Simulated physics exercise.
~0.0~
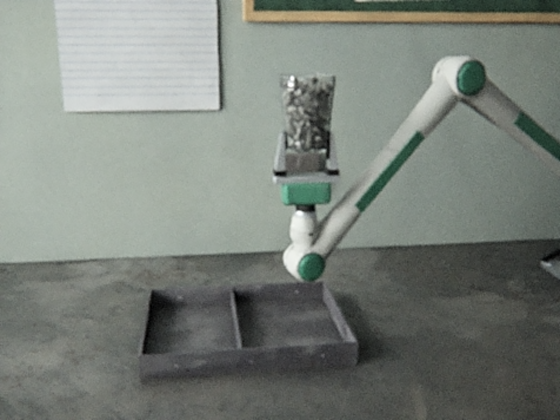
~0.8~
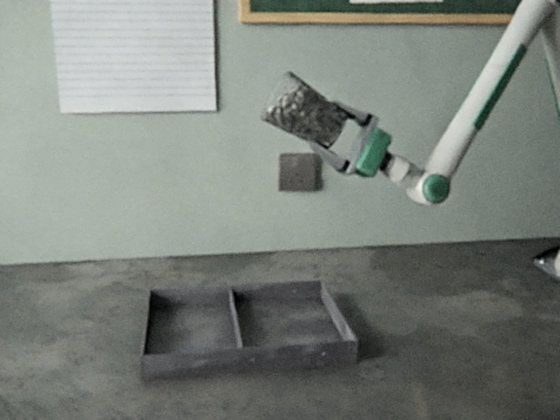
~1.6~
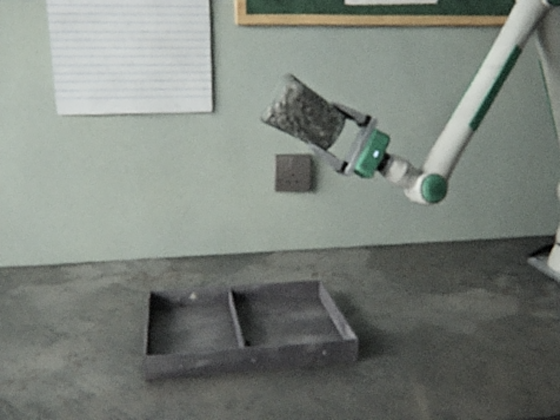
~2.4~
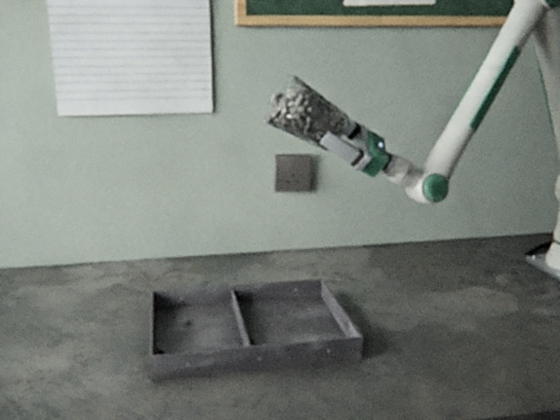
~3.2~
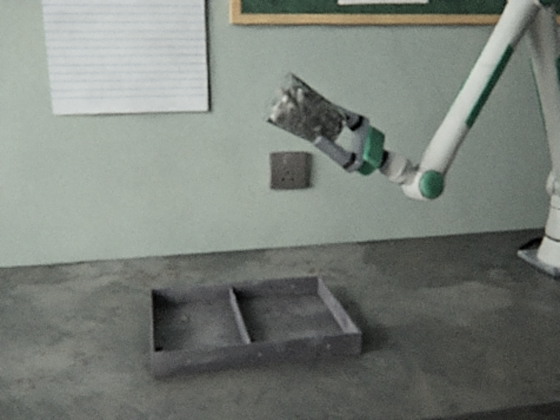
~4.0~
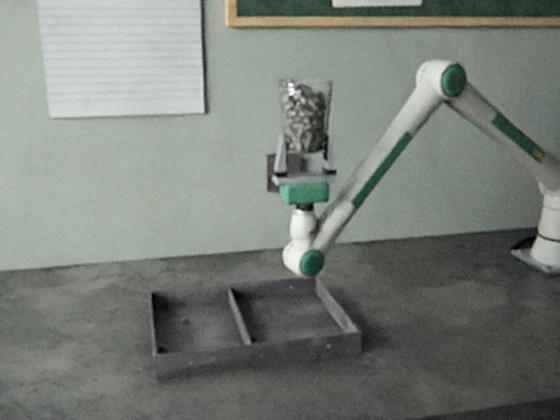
A white and green robot arm held up a clear cup of small pebbles above a divided gray tray, tipped it well over to the left, twisted it while tilted, then brought it back upright, with the cup still looking nearly full.
